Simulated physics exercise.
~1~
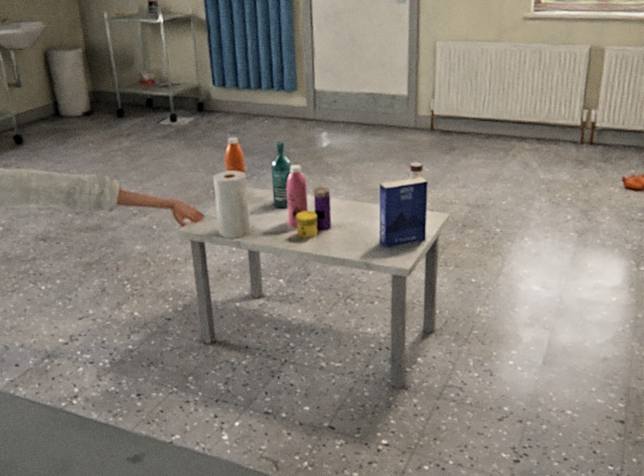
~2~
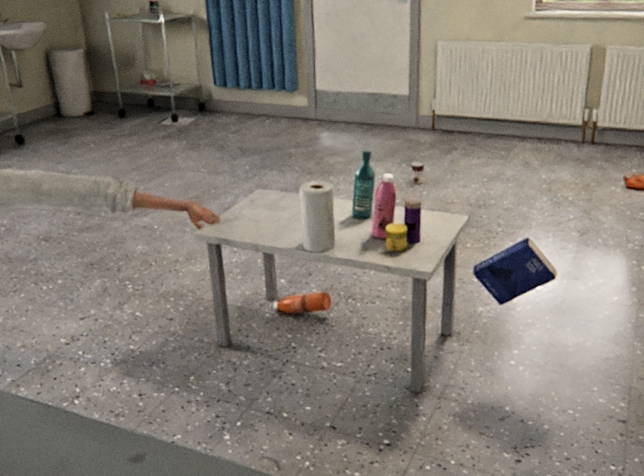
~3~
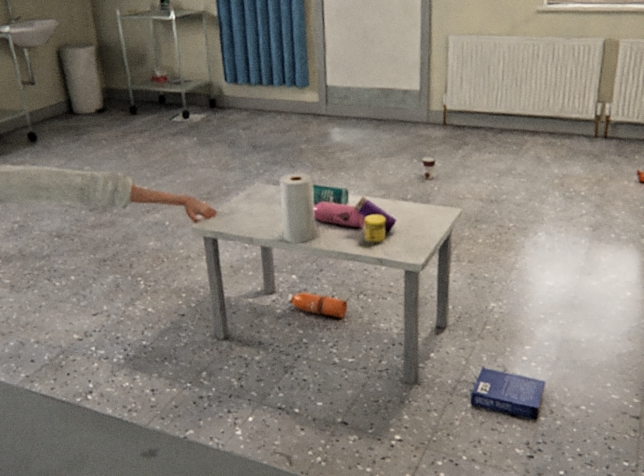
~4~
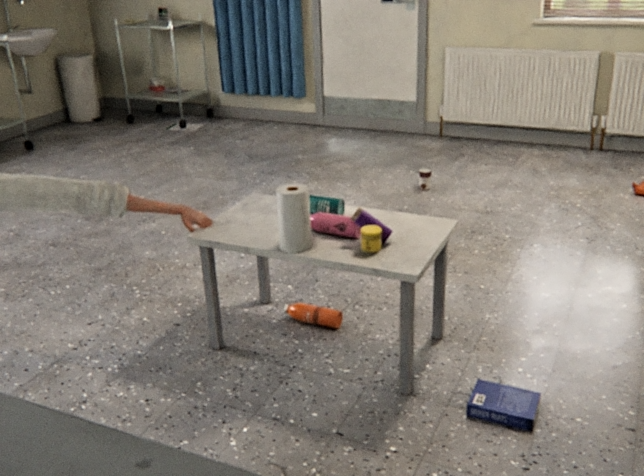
A hand jerks a small table, toppling several bottles and dropping others and a blue book.
